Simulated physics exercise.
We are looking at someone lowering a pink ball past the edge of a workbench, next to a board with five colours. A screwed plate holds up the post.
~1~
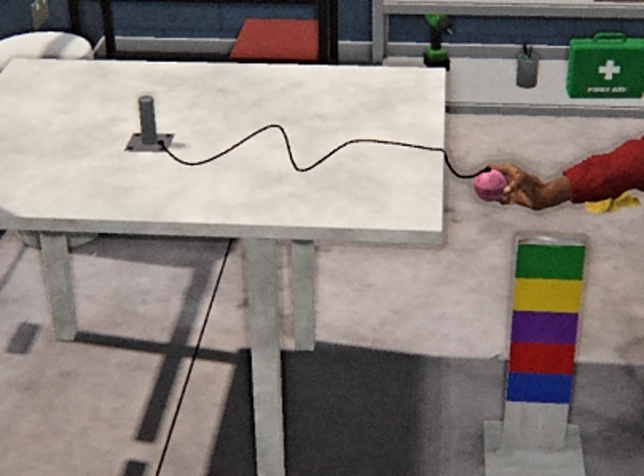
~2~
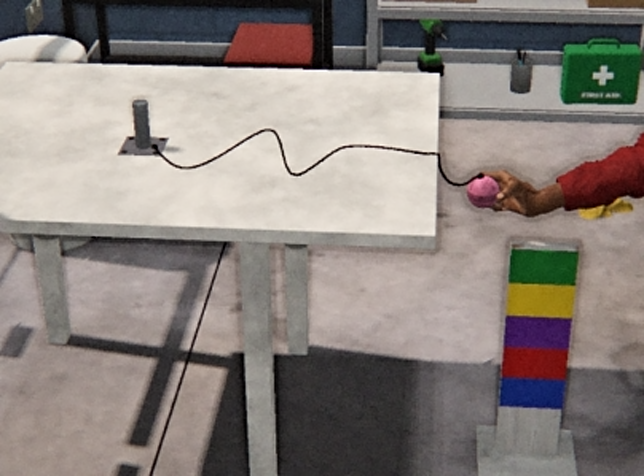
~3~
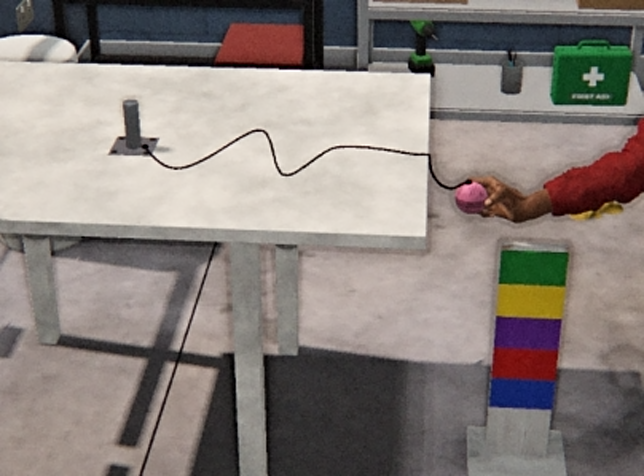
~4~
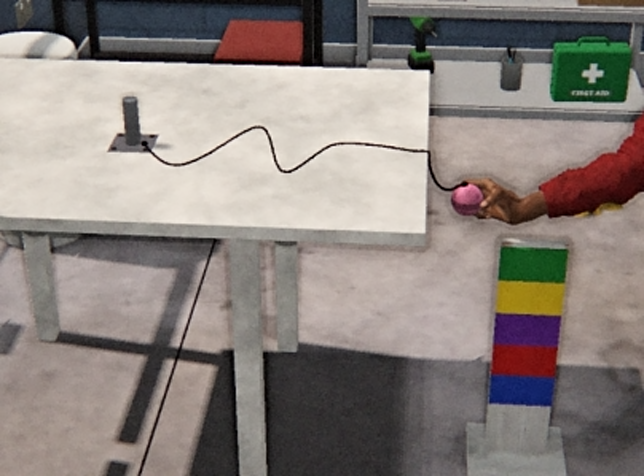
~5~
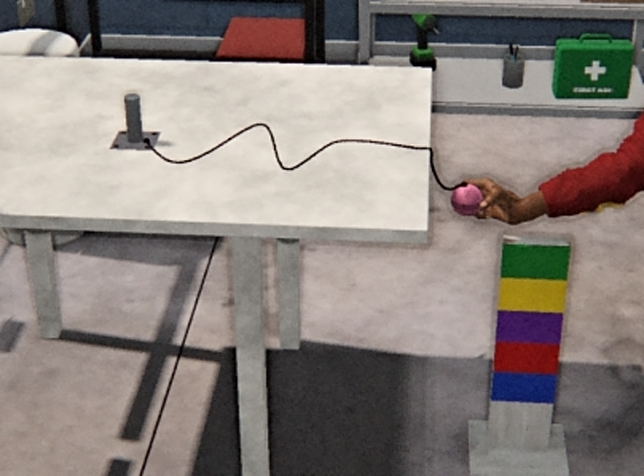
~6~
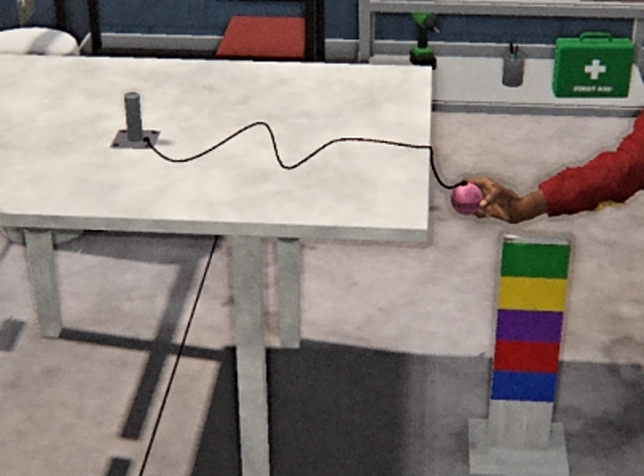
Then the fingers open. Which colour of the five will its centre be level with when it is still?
Its centre will be level with blue.
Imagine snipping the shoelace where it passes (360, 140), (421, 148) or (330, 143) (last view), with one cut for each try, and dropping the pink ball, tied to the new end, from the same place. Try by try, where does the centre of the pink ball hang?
Roughly (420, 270), (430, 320), (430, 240).
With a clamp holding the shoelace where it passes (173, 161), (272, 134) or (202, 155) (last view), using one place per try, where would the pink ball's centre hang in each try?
Pixel places, try by try: (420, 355), (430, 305), (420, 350).
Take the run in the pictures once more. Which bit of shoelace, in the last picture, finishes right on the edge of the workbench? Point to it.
(281, 165).
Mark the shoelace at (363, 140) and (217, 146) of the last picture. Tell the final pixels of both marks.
First one: (425, 256); second one: (260, 143).
A little later, ball near (404, 361); level with blue.
Next, ball near (432, 374); level with blue.
When it is over, ball near (416, 373); level with blue. Its middle rests at the blue band.
